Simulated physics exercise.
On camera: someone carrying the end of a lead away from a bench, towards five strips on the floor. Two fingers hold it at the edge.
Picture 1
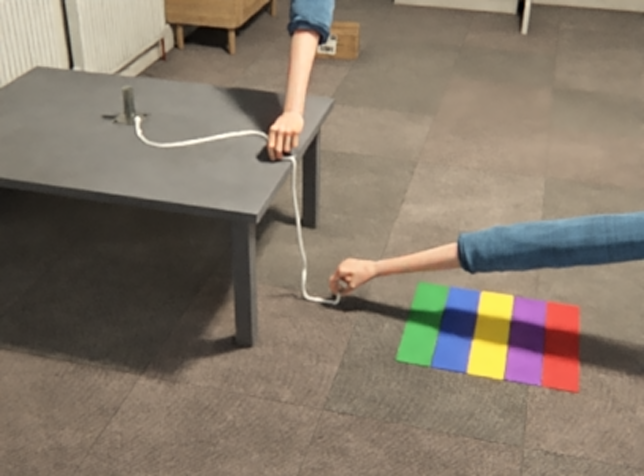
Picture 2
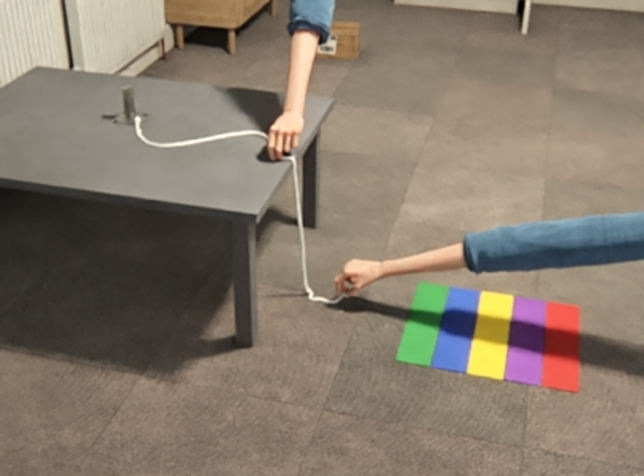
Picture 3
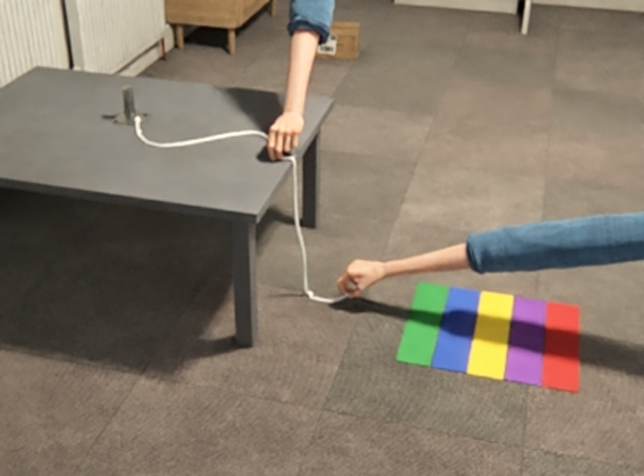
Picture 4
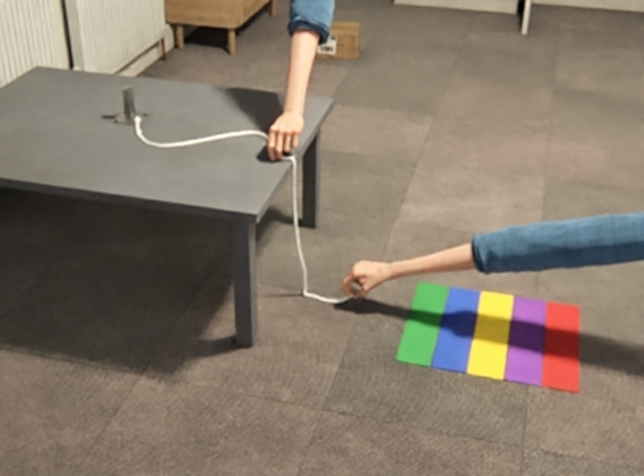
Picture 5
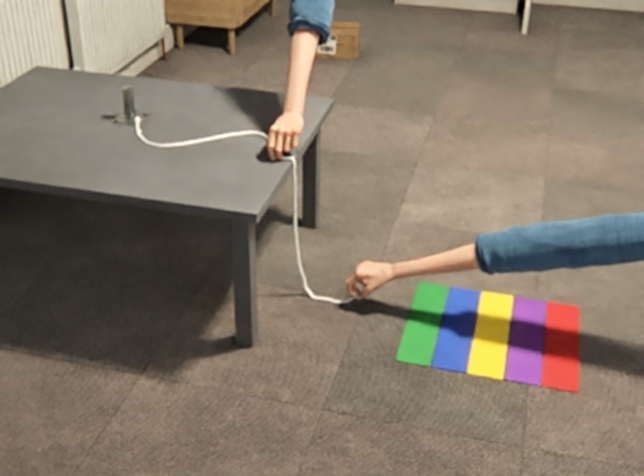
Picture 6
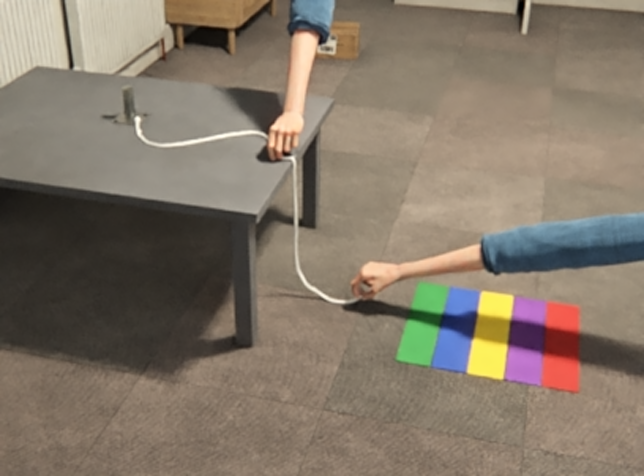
A hand near the floor slowly drew the end of a white cord a little to the right, towards five coloured strips, while another hand held the cord at the edge of a grey table.
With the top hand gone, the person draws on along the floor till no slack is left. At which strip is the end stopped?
The end stops over the purple strip.
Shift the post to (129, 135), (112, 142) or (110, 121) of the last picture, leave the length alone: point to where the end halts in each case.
In that order: (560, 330), (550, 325) and (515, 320).
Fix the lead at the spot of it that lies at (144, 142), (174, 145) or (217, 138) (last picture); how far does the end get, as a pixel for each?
About (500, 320), (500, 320) and (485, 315).
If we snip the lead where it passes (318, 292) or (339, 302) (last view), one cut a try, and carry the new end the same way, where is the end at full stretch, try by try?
In that order: (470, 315) and (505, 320).
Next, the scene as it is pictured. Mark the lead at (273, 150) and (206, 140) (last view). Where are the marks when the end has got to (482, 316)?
They go to (308, 192) and to (246, 141).
Early on, end near (482, 316); over yellow.
Midway, end near (516, 321); over purple.
At the end of the slack, end near (535, 324); over purple. It gets as far as the purple strip.
